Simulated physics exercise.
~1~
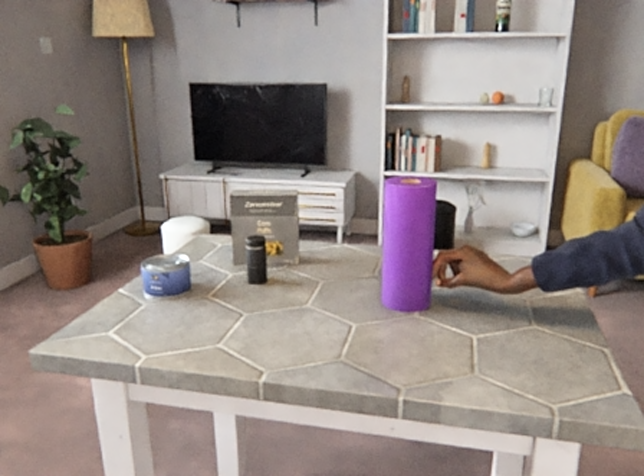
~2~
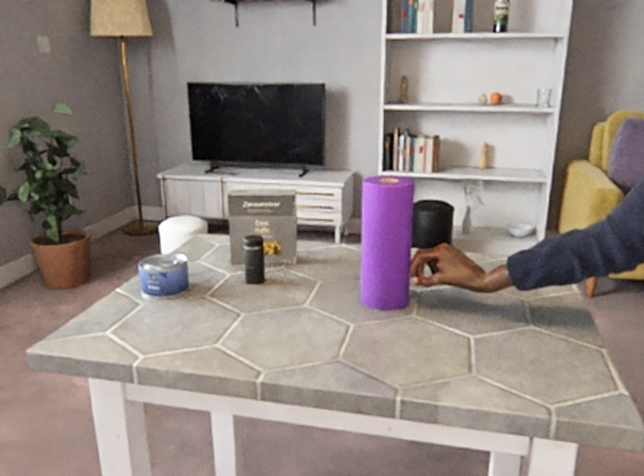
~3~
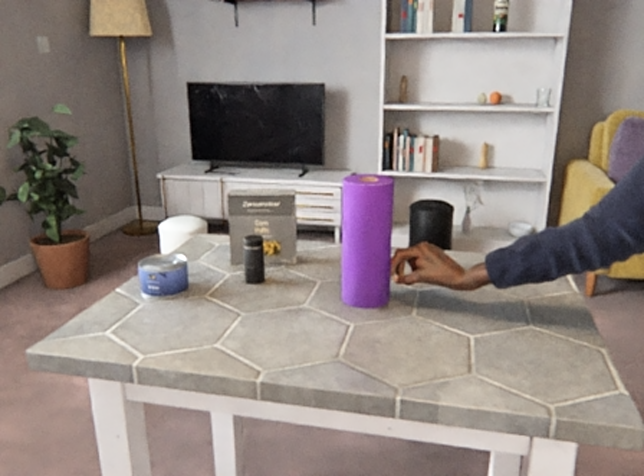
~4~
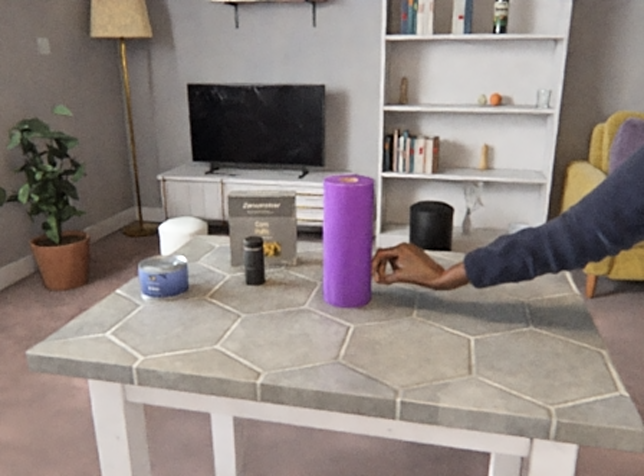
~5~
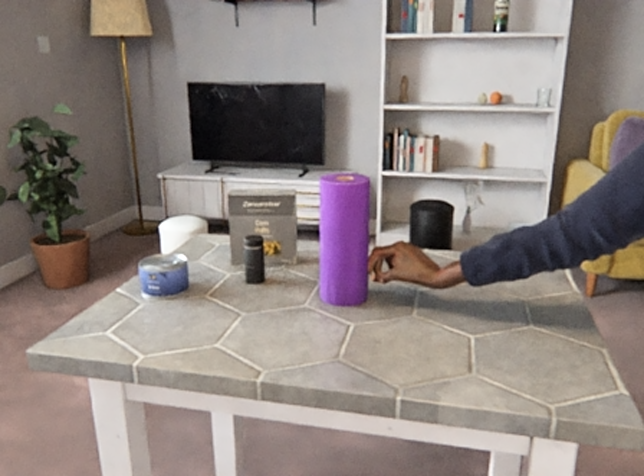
A tall purple roll stands upright on a grey table topped with hexagonal tiles, seen from slightly above in a living room with a television, a white bookcase, a plant and a yellow armchair behind. To its left are a black shaker, a grey packet and a blue tub, with a white object and a black one near the table's far side. A hand in a dark blue sleeve reaches in from the right and pushes the roll steadily leftward. The roll slides in short stages without tipping, then stops. It ends upright, closer to the shaker, the hand still beside it.
